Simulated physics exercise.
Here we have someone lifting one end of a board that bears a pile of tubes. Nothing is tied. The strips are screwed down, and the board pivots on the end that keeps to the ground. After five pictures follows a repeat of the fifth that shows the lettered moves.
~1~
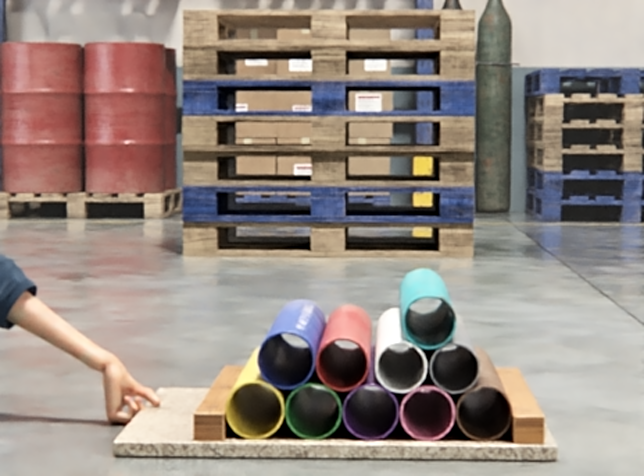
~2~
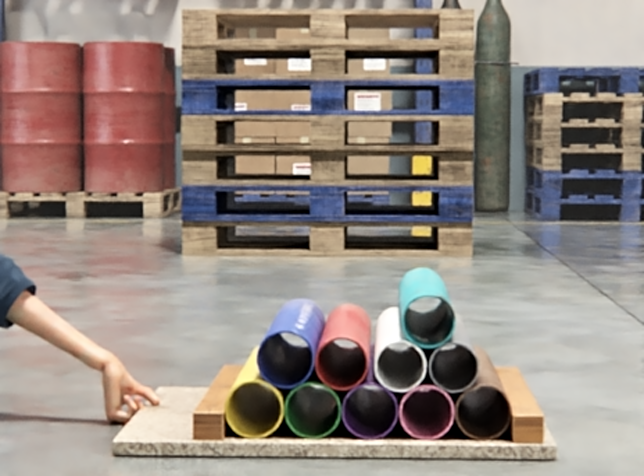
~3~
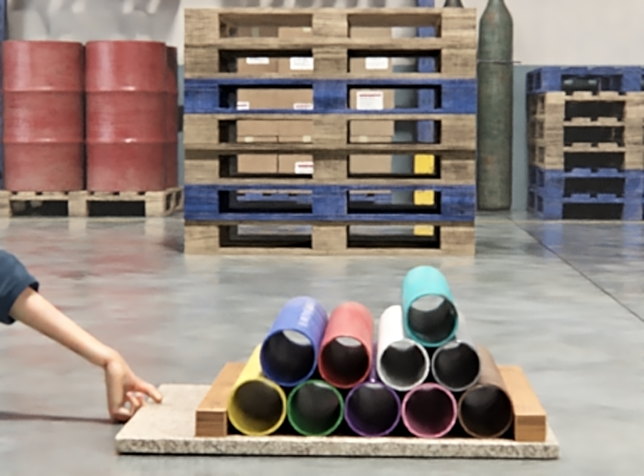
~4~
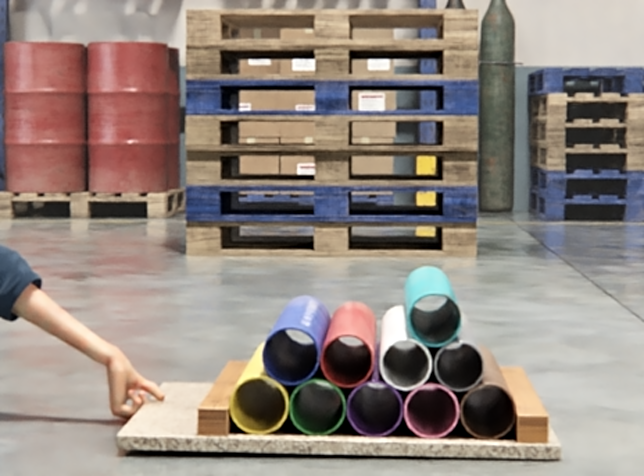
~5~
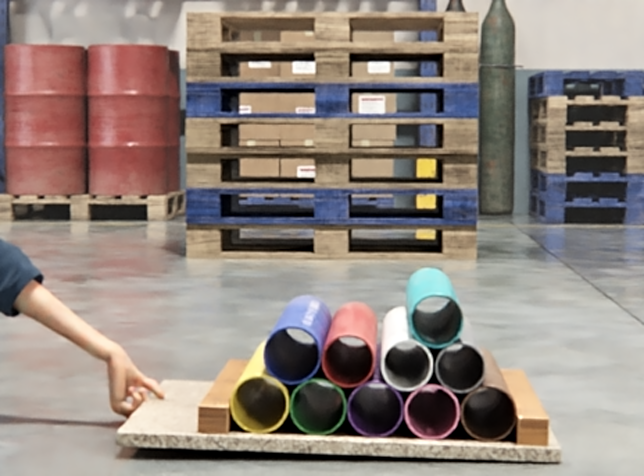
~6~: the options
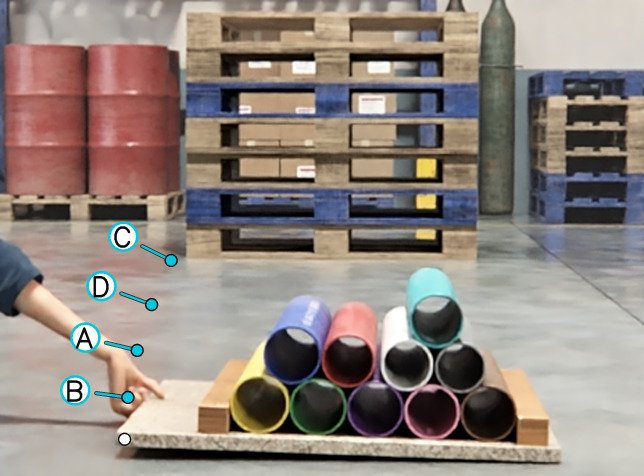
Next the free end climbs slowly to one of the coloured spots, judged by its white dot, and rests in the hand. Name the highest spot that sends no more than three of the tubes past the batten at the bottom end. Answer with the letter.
Up to C.
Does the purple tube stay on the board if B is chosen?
Yes, with B.
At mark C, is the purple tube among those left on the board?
Yes.
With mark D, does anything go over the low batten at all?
At D: No.
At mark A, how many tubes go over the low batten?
At A the number is none.
On the copy, A at (137, 350); B at (128, 398); C at (171, 261); D at (151, 305); the white dot at (125, 439).
On C. First, board at 16°.
Then, board at 26°.
Finally, board at 26°, none over the low batten.
By contrast, A none over the low batten; B none over the low batten; D none over the low batten.
